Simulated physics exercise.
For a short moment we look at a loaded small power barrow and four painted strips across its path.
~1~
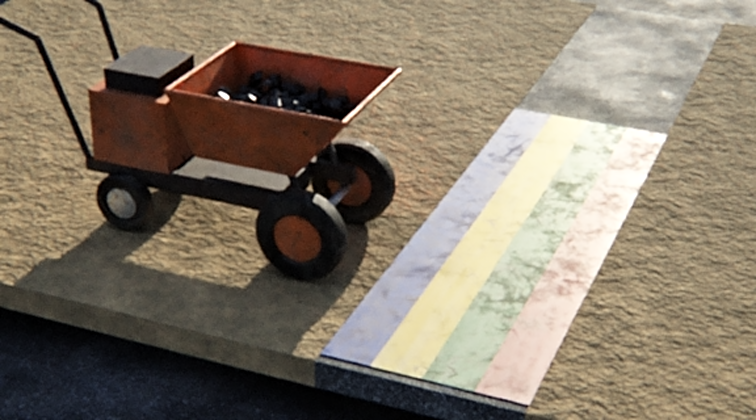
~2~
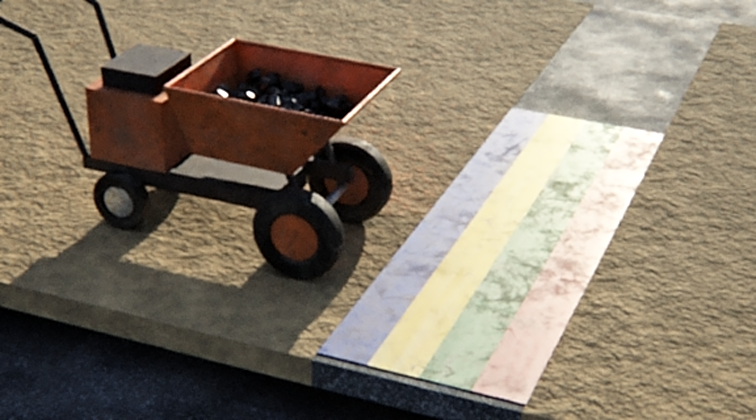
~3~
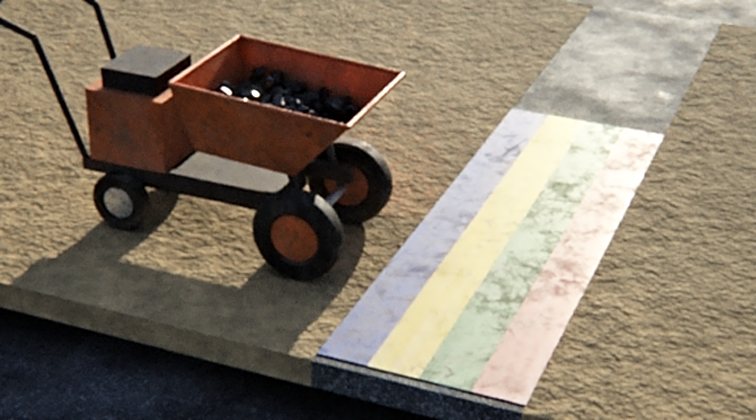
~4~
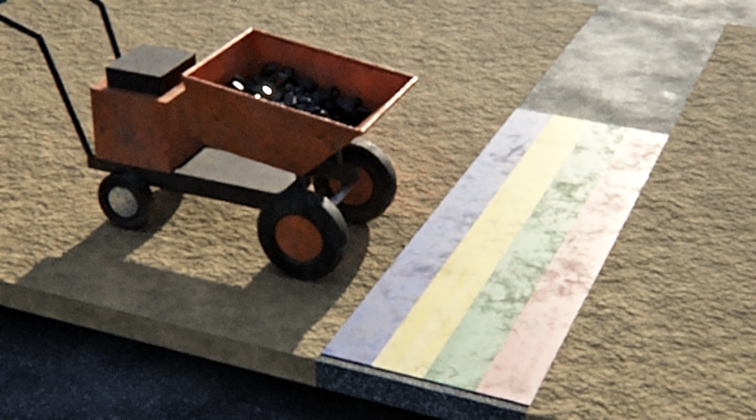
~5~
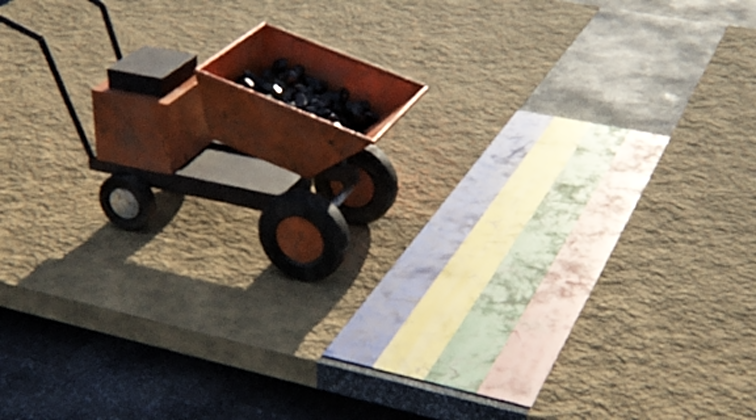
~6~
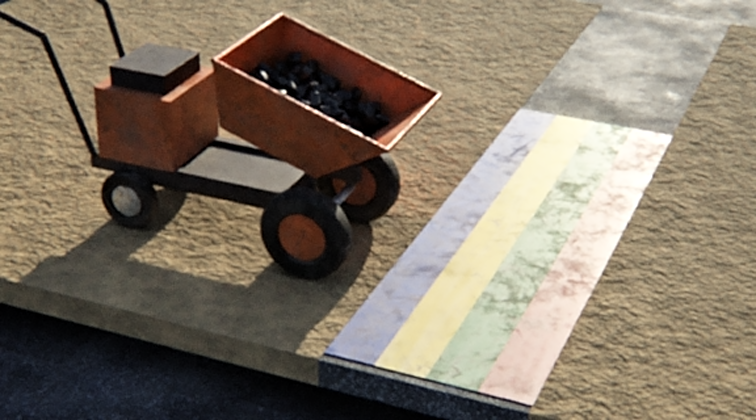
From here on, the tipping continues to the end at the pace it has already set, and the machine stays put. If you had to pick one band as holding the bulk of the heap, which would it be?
I would pick green.
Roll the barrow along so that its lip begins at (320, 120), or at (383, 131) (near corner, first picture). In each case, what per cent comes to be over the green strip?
First try: Some 20 %; second try: 30 %.
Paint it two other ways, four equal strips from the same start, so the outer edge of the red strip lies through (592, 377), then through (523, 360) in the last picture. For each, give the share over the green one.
Close to 30 percent, and close to 30 percent.
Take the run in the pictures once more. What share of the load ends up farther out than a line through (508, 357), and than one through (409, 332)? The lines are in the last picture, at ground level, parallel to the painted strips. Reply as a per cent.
Roughly 20 and 80 percent.
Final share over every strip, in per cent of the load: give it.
Split by strip in per cent: Blue 0; yellow 25; green 35; red 15.
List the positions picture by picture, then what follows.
The first frame shows lip of the skip at (343, 124), level; top of the load at (278, 112), lumps of coal; blue strip at (374, 321); yellow strip at (423, 333); green strip at (473, 344); red strip at (525, 356).
The second frame shows lip of the skip at (342, 124), level; top of the load at (276, 110).
The third frame shows lip of the skip at (348, 128), tipped barely; top of the load at (270, 101).
The fourth frame shows lip of the skip at (360, 133), tipped a little; top of the load at (266, 95).
The fifth frame shows lip of the skip at (372, 143), tipped a little; top of the load at (271, 90).
The sixth frame shows lip of the skip at (386, 151), tipped clearly; top of the load at (284, 85); blue strip at (378, 320); yellow strip at (427, 332); green strip at (477, 344); red strip at (528, 357).
Soon after the last picture, skip tipped steeply; all in the skip.
A little later, skip tipped right over; most in the skip; a small part over the yellow strip; a small part over the green strip.
Later still, skip tipped right over; about a quarter in the skip; about a quarter over the yellow strip; about a third over the green strip; about a quarter over the red strip; a stray few off the paint.
At rest, skip tipped right over; about a quarter in the skip; none over the blue strip; about a quarter over the yellow strip; about a third over the green strip; about a quarter over the red strip; a stray few off the paint.
